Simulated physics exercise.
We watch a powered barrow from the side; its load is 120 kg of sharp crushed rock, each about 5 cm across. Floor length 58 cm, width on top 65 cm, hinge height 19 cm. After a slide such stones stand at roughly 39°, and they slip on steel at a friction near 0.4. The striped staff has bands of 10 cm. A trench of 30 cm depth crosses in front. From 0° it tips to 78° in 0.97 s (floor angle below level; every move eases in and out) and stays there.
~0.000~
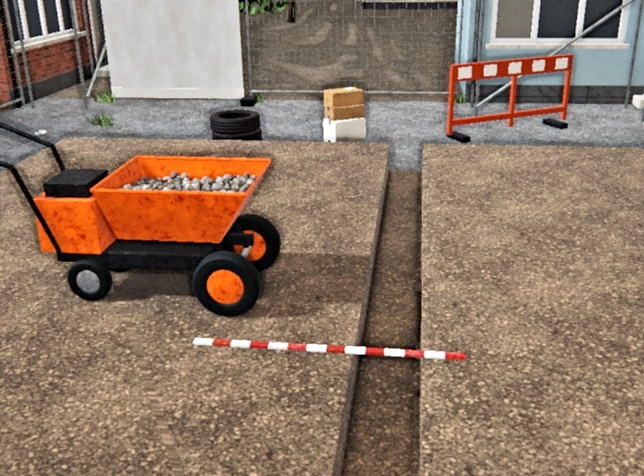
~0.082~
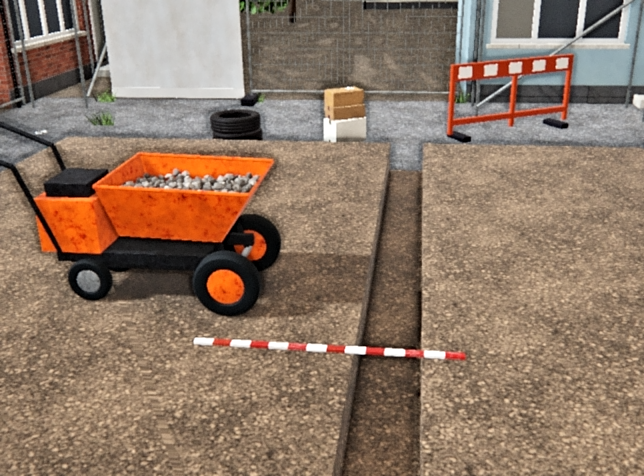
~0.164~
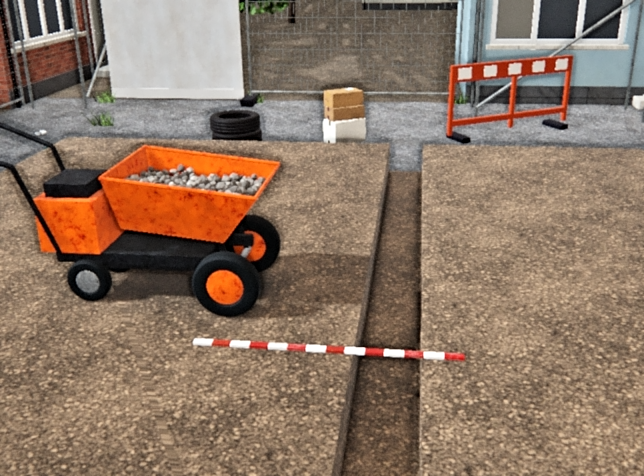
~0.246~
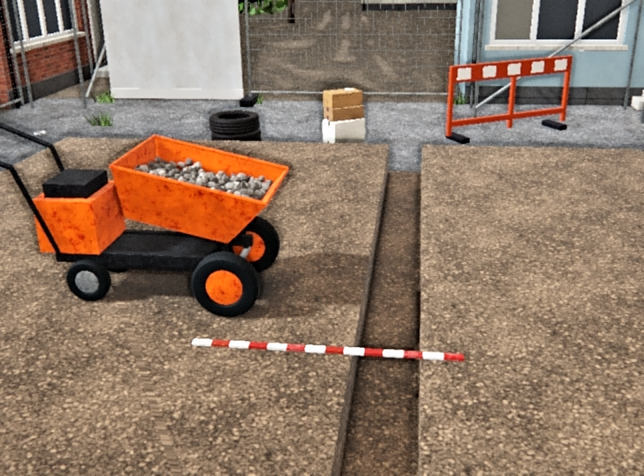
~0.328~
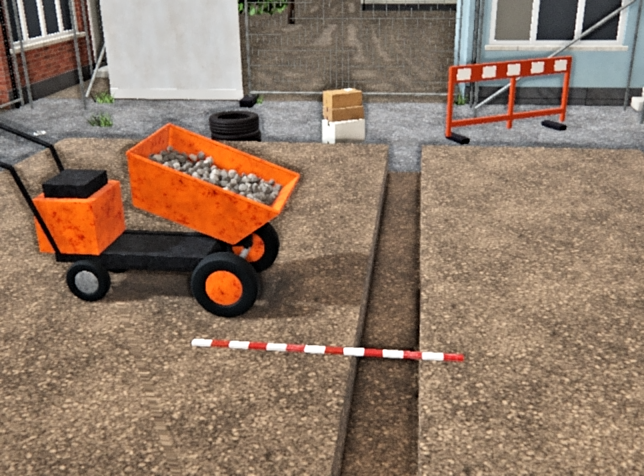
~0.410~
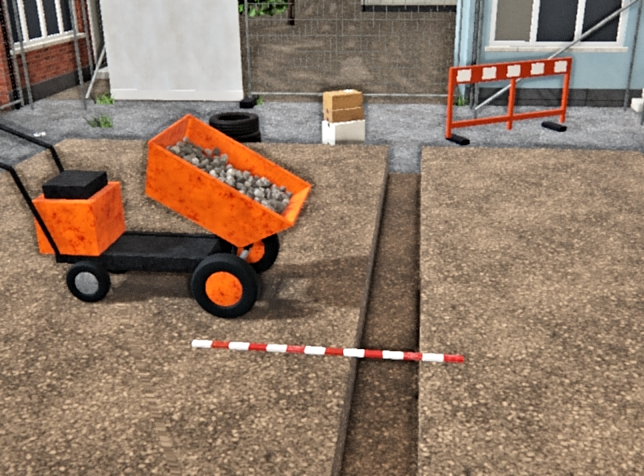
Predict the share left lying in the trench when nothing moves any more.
Roughly 64 per cent ends in the trench.
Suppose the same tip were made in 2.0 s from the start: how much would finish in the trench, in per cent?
It would be near 60 per cent.
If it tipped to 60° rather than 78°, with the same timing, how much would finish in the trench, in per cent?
In that case some 15 per cent.
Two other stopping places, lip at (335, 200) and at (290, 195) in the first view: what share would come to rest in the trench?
About 40 and 85 per cent.
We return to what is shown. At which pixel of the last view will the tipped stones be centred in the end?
Around (383, 331).
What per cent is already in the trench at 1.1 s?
About 20 per cent by then.
After 0.7 s the floor is at 66°; 100 % in the tray; the foremost stones are at (326, 260).
After 1.1 s the floor is at 78°; 71 % in the tray, 11 % short of the trench, 18 % in the trench; the foremost stones are at (410, 345).
After 1.4 s the floor is at 78°; 34 % in the tray, 18 % short of the trench, 48 % in the trench; the foremost stones are at (416, 342).
After 3.4 s the floor is at 78°; 12 % in the tray, 24 % short of the trench, 64 % in the trench; the foremost stones are at (416, 341).
